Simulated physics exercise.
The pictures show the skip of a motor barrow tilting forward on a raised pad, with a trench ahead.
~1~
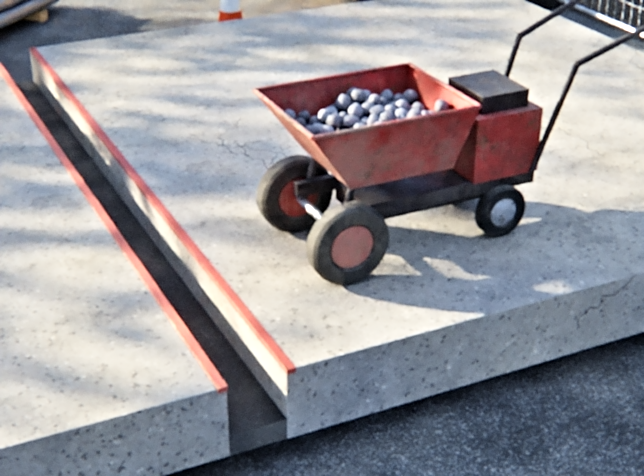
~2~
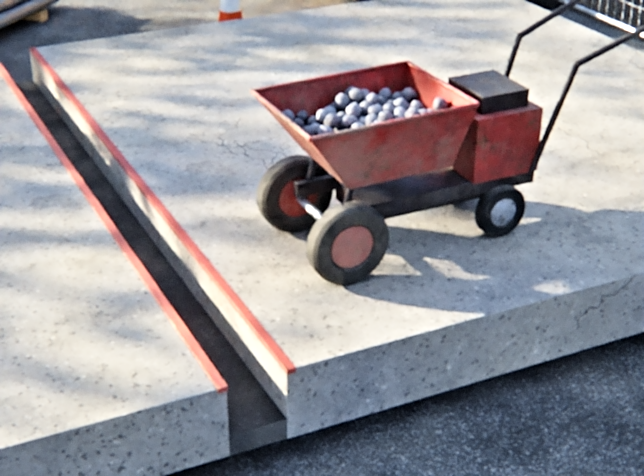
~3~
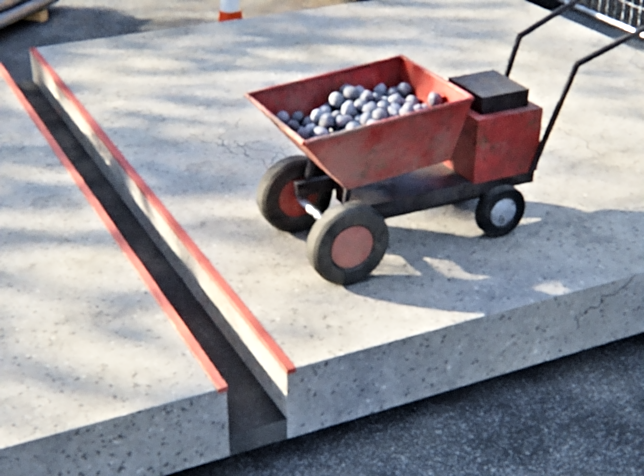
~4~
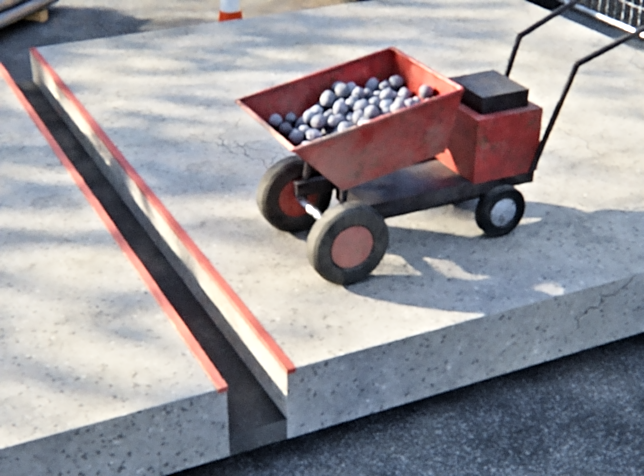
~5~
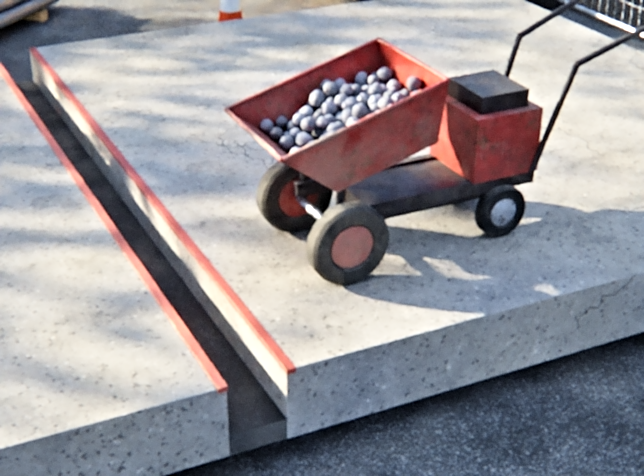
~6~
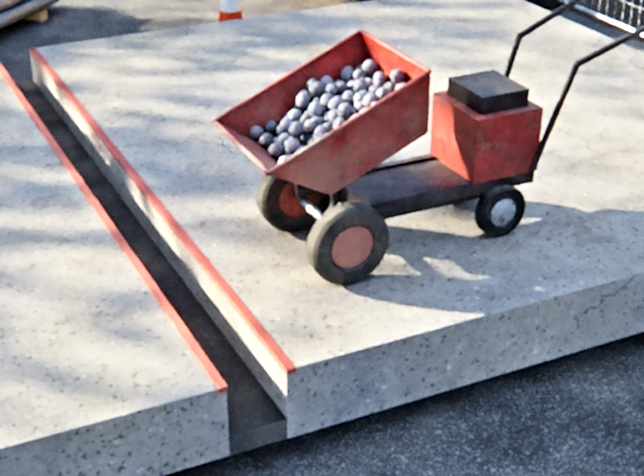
A red skip heaped with round grey cobbles sits on the front of a red and black motor barrow, seen from above on a pale, speckled raised pad in dappled sunlight. A narrow, dark trench with red-painted edges crosses the pad at left, beside the black-tyred wheels. The skip tilts steadily forward and left, its rear rising from the body, while the barrow and camera stay still.
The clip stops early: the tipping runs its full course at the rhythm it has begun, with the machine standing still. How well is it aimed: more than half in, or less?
Between the edges lies the larger part of the load.
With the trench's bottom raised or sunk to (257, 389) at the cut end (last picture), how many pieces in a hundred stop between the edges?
It comes to 40 per cent or so.
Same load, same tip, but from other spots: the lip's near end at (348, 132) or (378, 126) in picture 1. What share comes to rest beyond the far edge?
About 0 and 0 per cent.
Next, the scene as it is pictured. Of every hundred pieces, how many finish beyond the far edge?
Roughly 15 in a hundred.
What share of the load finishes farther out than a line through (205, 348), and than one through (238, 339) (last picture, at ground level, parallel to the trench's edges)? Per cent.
Roughly 10 per cent, and 70 per cent.
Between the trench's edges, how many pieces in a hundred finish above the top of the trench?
It comes to 5 per cent or so.
Soon, skip tipped steeply; all in the skip.
A while on, skip tipped right over; about two thirds in the skip; about a quarter in or heaped over the trench; a small part beyond it; a stray few falling.
Towards the end, skip tipped right over; a small part in the skip; most in or heaped over the trench; a small part beyond it.
Finally, skip tipped right over; a stray few in the skip; most in or heaped over the trench; a small part beyond it.
